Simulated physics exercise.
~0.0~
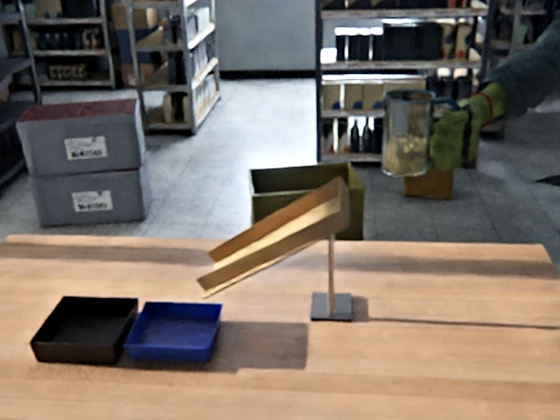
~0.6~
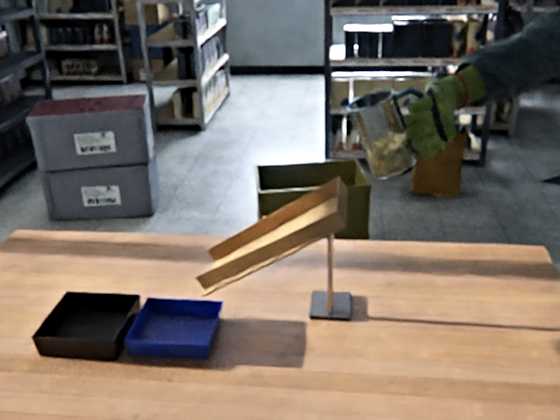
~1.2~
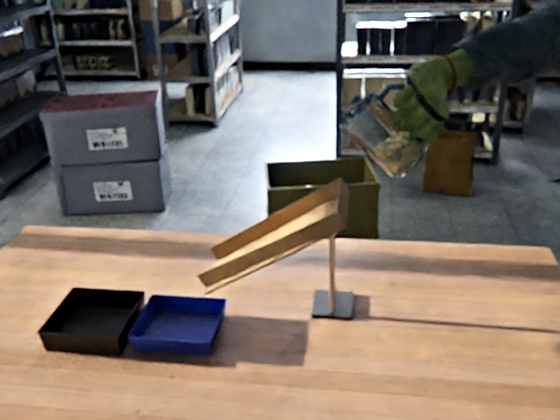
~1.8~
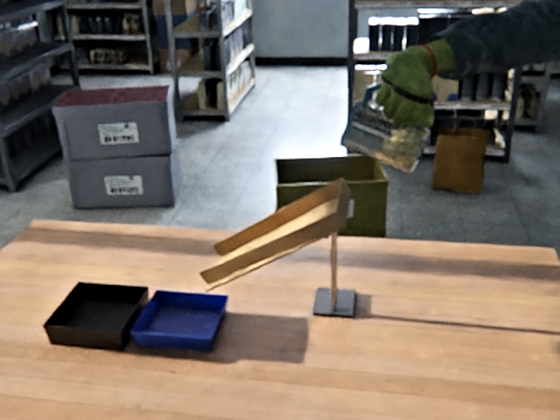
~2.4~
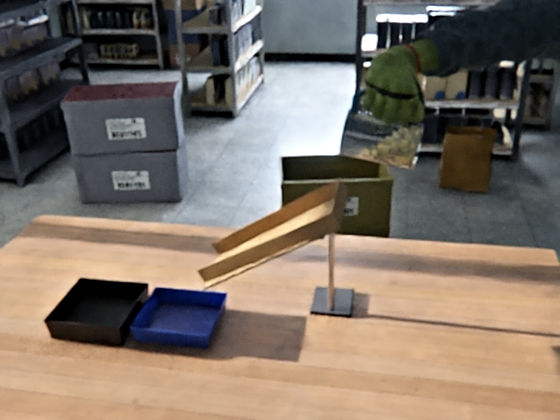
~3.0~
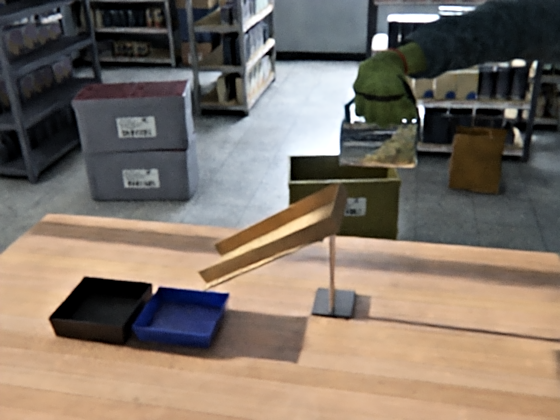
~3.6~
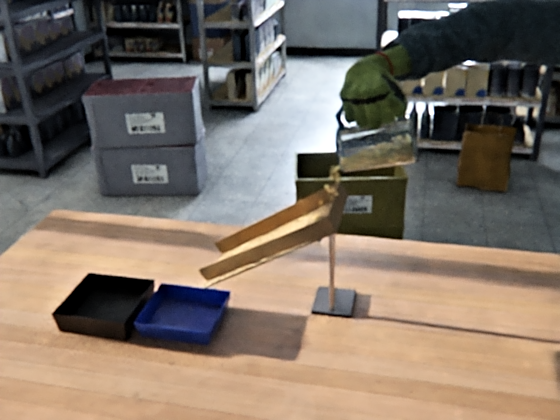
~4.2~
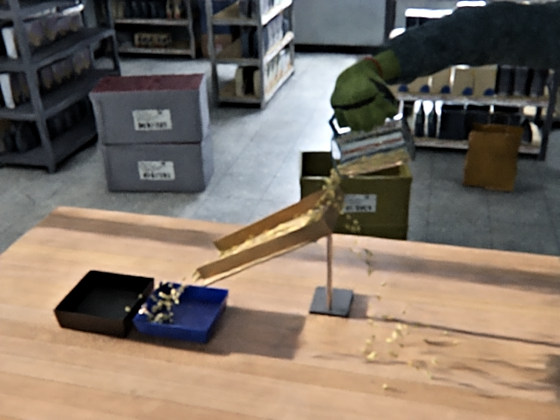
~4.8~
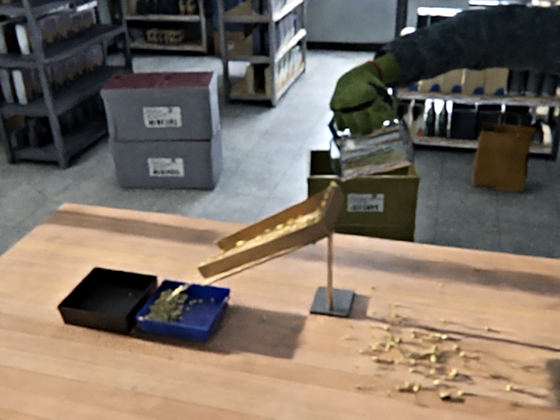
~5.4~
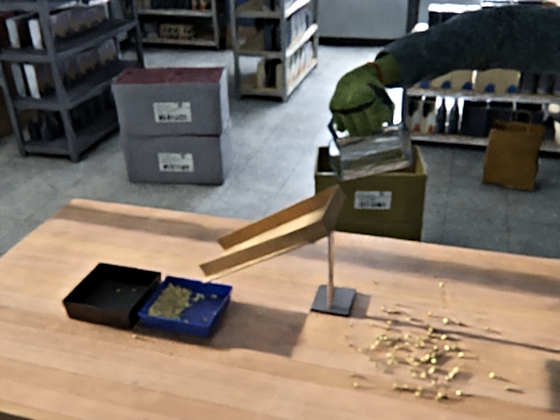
A clear cup of pale beans, held in a green-gloved hand, moves in from the right above a wooden table. The hand tips it further and further over the raised end of a sloping chute, beside which sit a blue tin and a black tin. Beans begin to spill onto the chute and slide down to the left into the blue tin, while others drop past the raised end and scatter across the table. The cup empties and the chute clears. Most of the beans finish in the blue tin, a smaller share lies strewn on the tabletop at right, and the black tin stays empty.
